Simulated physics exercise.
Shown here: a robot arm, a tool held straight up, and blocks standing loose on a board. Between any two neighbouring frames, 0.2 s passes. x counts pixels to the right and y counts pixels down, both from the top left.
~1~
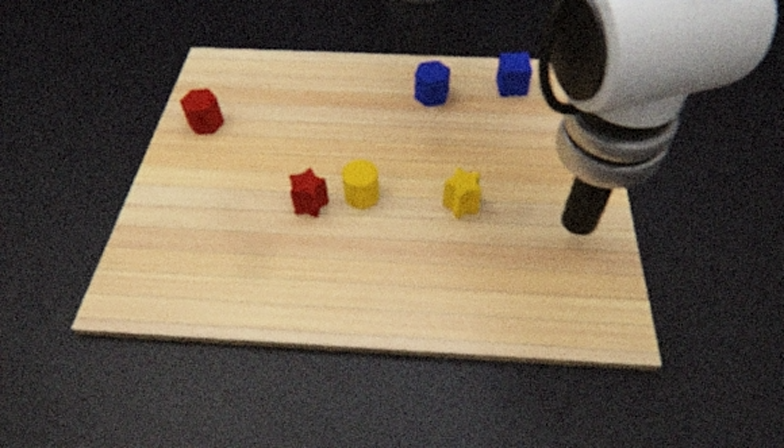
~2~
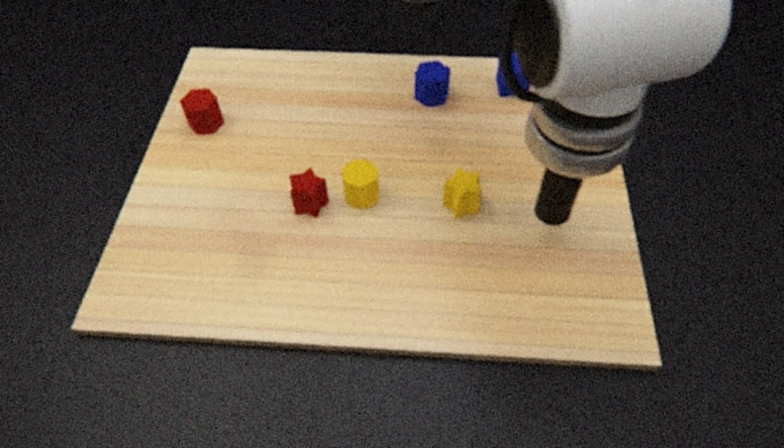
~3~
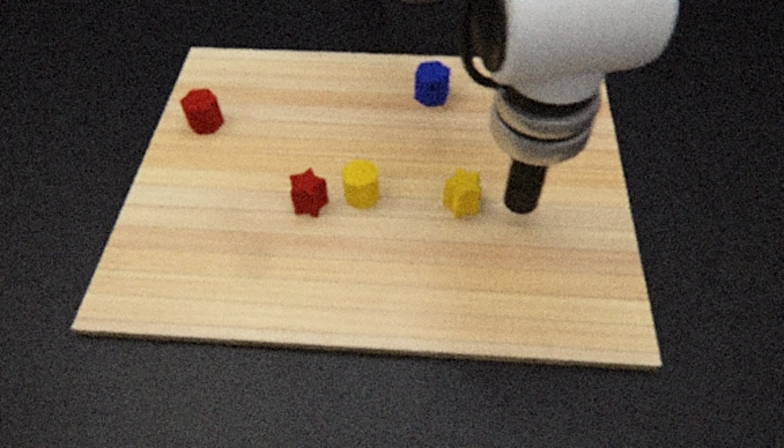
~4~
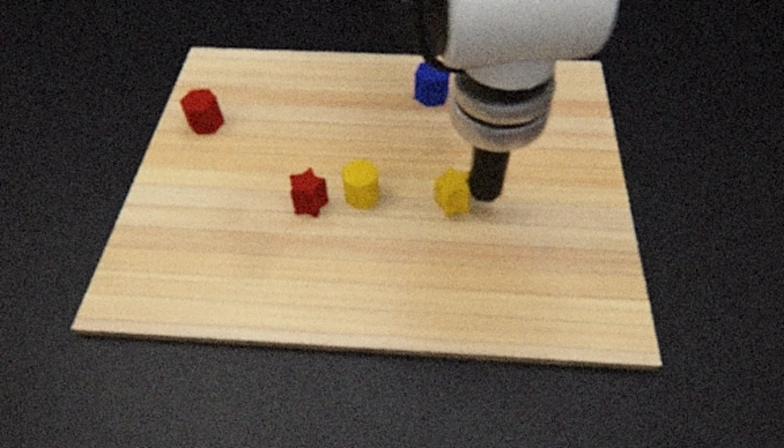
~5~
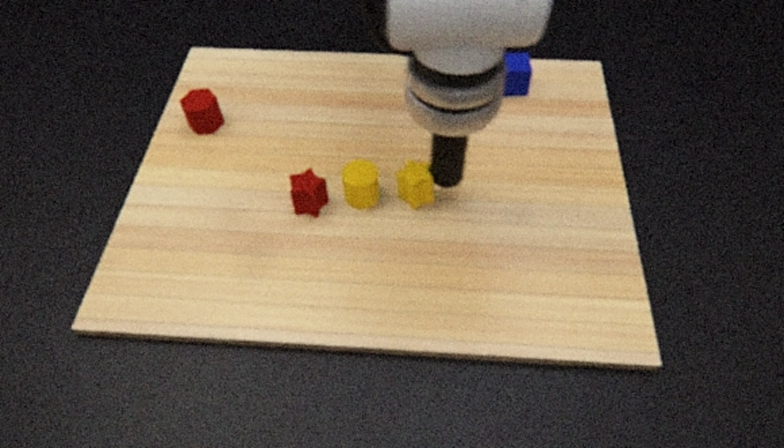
We see a robot arm holding a dark upright tool above a wooden board of red, yellow and blue blocks; the tool moves left, meets the yellow star-shaped block and pushes it left toward the yellow round block.
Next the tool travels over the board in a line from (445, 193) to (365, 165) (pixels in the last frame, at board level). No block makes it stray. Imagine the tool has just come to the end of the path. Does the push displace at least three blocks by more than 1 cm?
No.
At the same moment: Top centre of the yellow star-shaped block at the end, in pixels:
Answer: (373, 168).
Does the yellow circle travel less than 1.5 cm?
In short: No.
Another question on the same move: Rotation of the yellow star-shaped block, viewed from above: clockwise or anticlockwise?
Anticlockwise.
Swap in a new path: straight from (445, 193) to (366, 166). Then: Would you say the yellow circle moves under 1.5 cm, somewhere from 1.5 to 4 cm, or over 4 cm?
It slides somewhere between 1.5 and 4 cm.
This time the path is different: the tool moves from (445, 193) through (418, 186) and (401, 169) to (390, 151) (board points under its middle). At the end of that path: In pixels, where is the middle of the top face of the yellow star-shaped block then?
The middle of its upper face should be somewhere near (385, 169).
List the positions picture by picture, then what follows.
In the first picture, tip of the tool (579, 222), middles of tops, red star-shaped block (306, 181), yellow circle (360, 172), yellow star-shaped block (464, 181).
In the second picture, tool (552, 212), nothing pushed.
In the third picture, tool (521, 201), nothing pushed.
In the fourth picture, tool (485, 189), yellow star-shaped block (455, 180).
In the fifth picture, tool (447, 176), red star-shaped block (306, 181), yellow circle (360, 172), yellow star-shaped block (417, 172).
On the path given first. Halfway along, tool (404, 161); yellow circle (350, 175); yellow star-shaped block (383, 172), turned 40° anticlockwise.
At the end, tool (364, 147); red star-shaped block (302, 182); yellow circle (340, 182); yellow star-shaped block (373, 168), turned 80° anticlockwise.
